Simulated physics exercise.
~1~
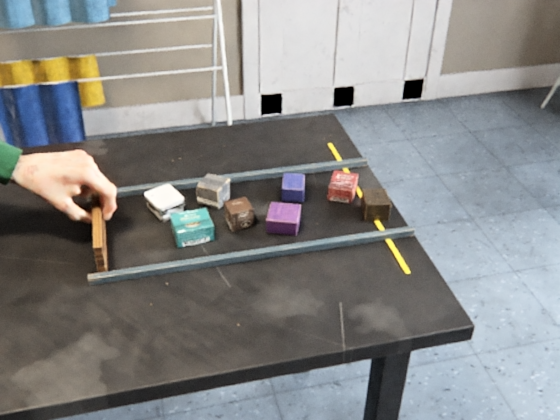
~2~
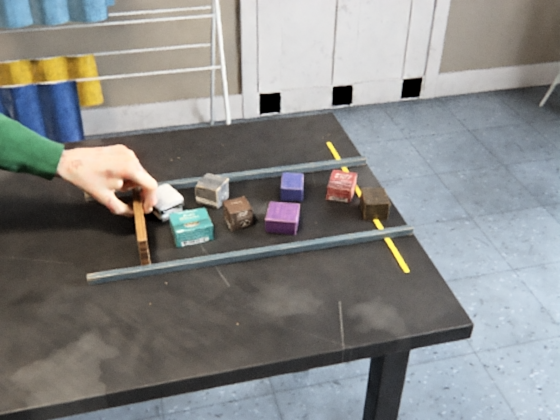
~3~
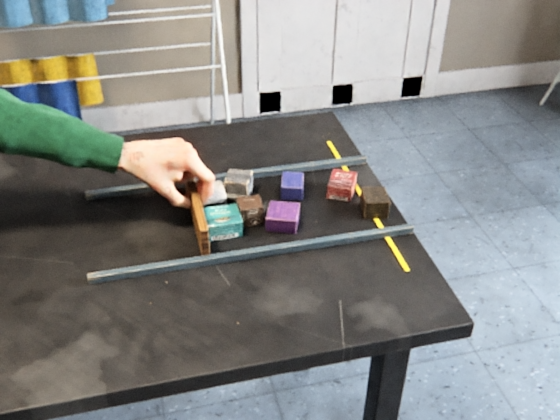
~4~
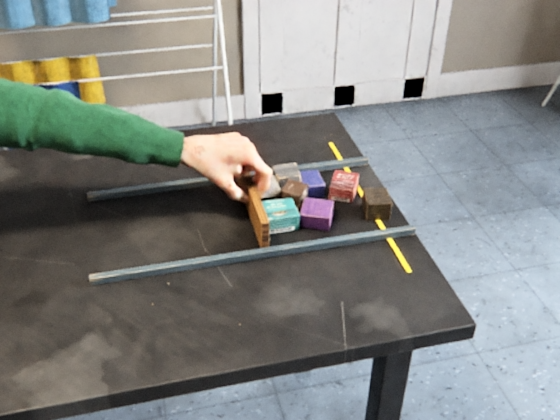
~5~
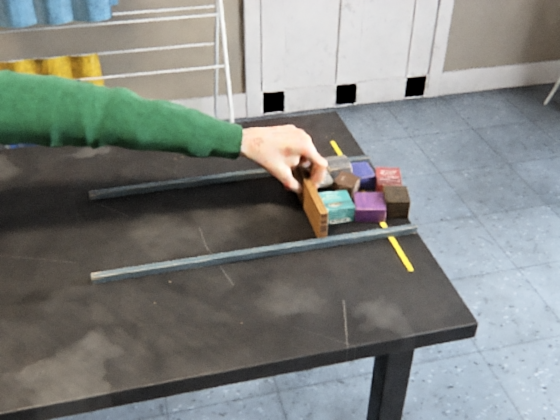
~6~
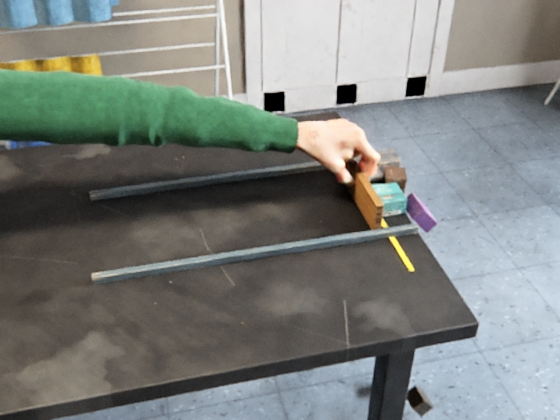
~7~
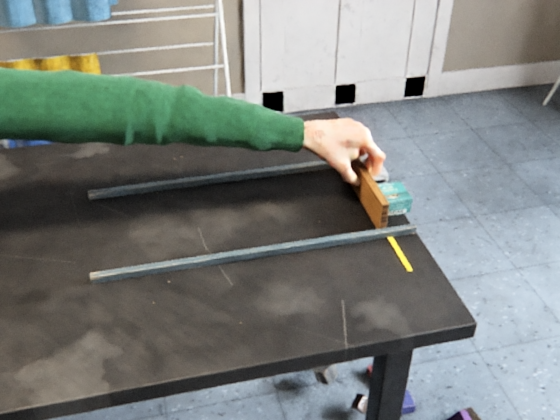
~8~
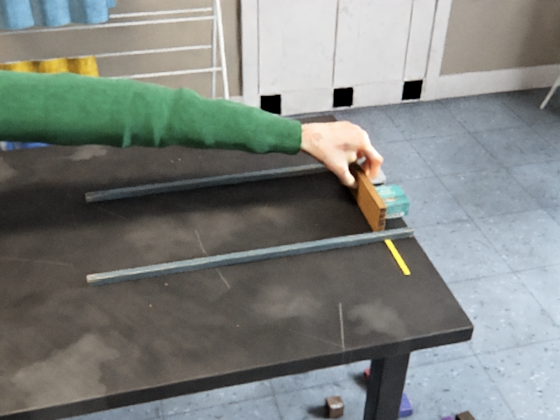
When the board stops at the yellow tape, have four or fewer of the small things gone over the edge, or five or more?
Five or more go over the edge. The teal block is still up on the table against the board, while the purple, blue and black blocks are among those that fall.
